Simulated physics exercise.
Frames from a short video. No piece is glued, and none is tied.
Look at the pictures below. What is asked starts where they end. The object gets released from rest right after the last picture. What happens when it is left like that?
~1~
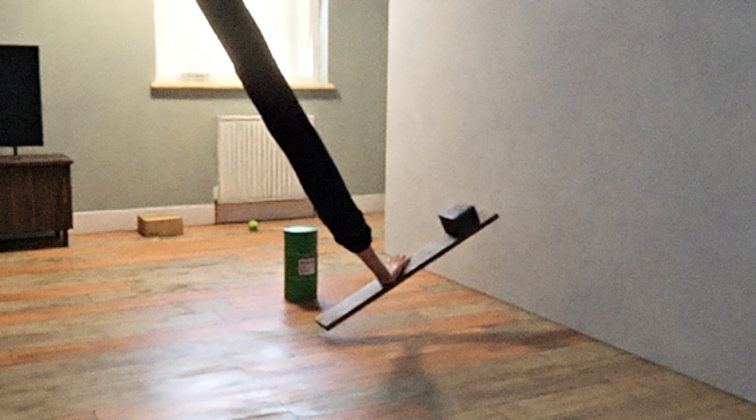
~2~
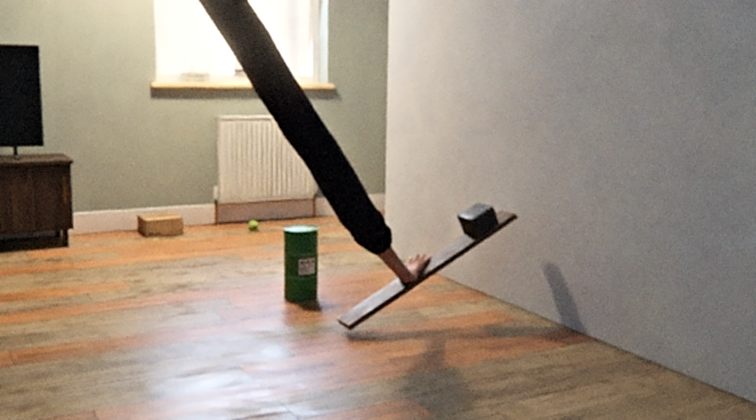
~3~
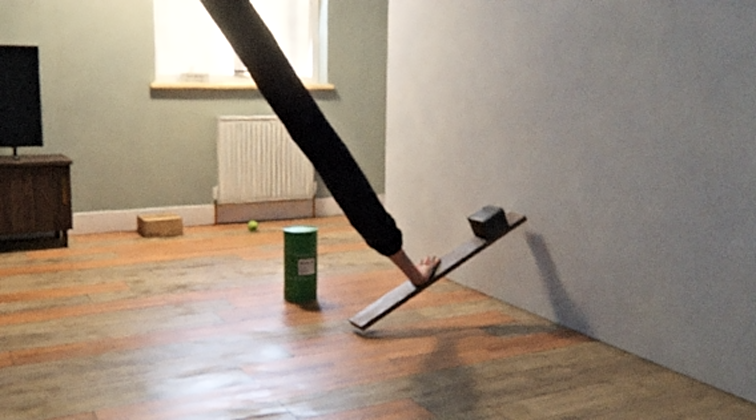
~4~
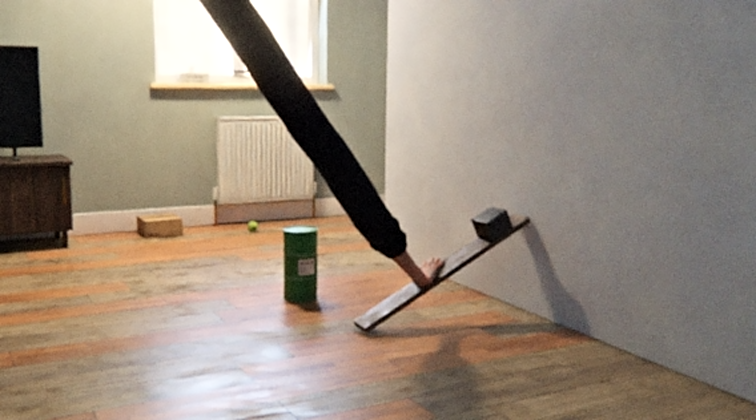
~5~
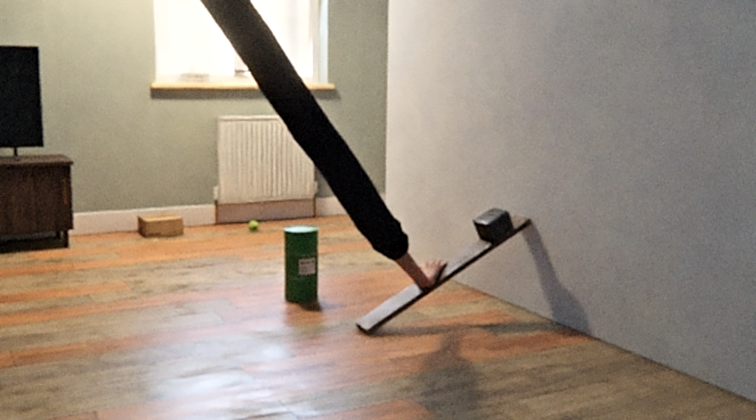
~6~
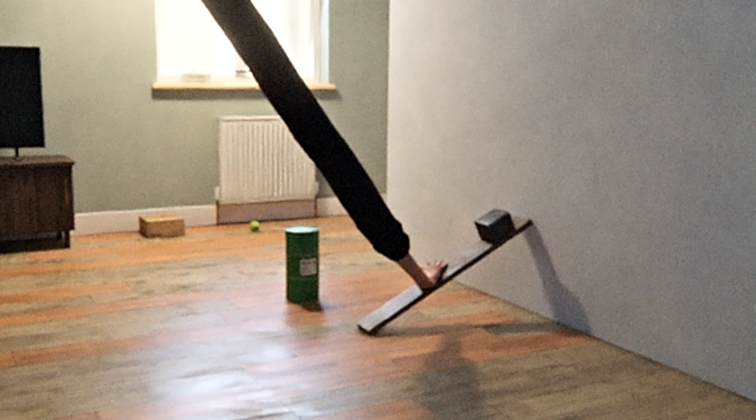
It comes down.
Then, 0.20 s past the last view, brown plank 7° lower than it was left near (443, 285).
Then, 0.30 s past the last view, brown plank 22° lower than it was left near (438, 311).
Then, 0.40 s past the last view, brown plank 27° lower than it was left near (436, 310).
Then, 0.50 s past the last view, brown plank 29° lower than it was left near (436, 314).
Finally, moved from the start, brown plank; green canister still in place. Final places as the last picture's camera would see them, brown plank near (435, 318). The plank slips out.
